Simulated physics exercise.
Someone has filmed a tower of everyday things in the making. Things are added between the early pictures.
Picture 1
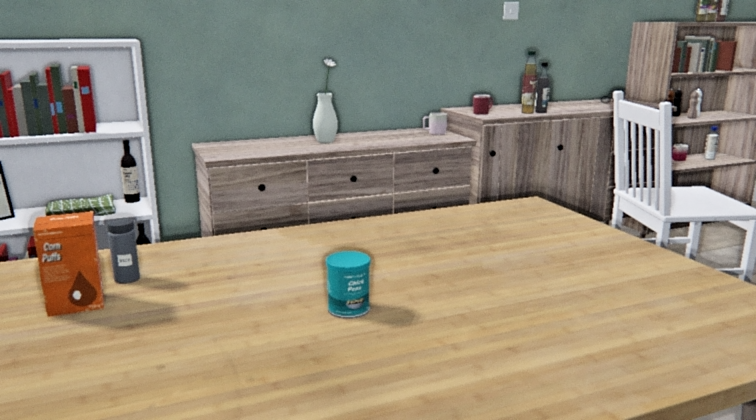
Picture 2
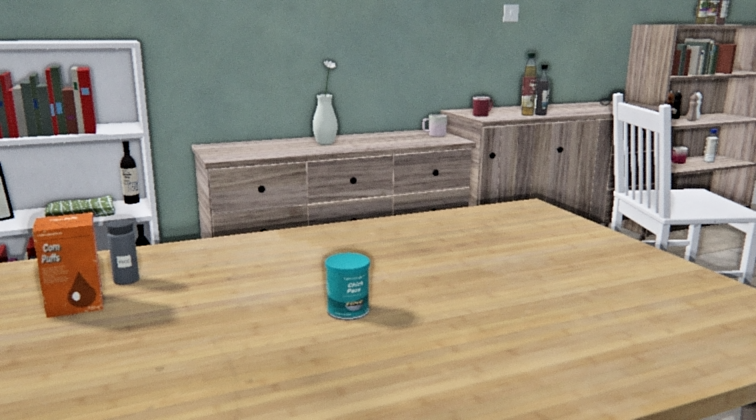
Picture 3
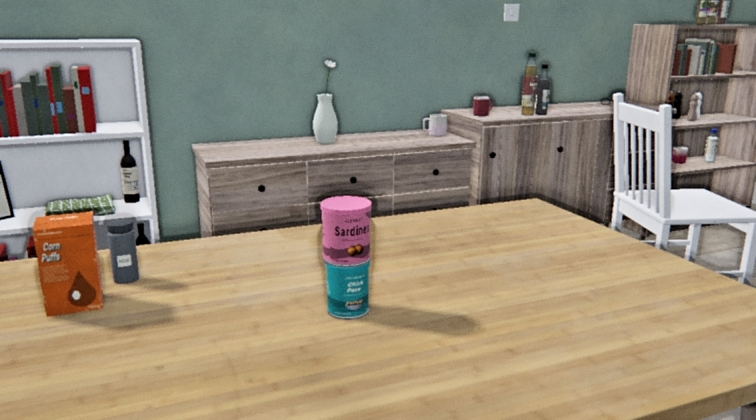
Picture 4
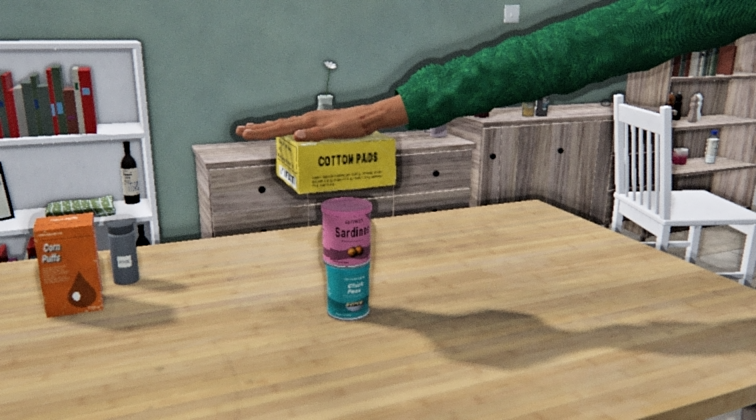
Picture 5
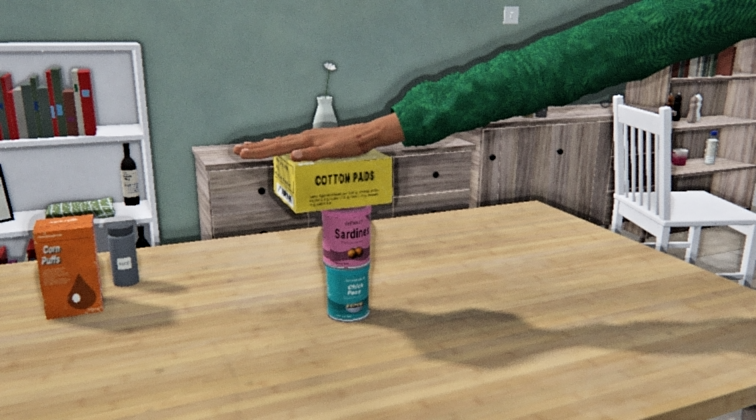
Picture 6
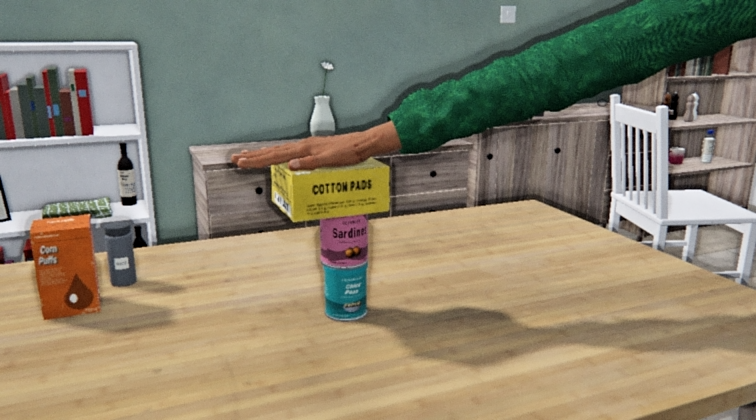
A pink tin appears on top of a turquoise tin on the wooden table, then a hand in a green sleeve lowers a yellow box of cotton pads onto the pink tin and keeps hold of it.
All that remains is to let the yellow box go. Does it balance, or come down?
Here the pile holds.
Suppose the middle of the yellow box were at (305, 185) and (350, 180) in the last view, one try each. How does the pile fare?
First try: It loses its balance; second try: It stays up.
Then, 1.00 s after the last picture, nothing has stirred.
Then, 2.10 s after the last picture, yellow box resting near (328, 185).
At rest, all 5 in place. Seen from the same camera at the end, yellow box near (327, 185). The pile keeps its balance.
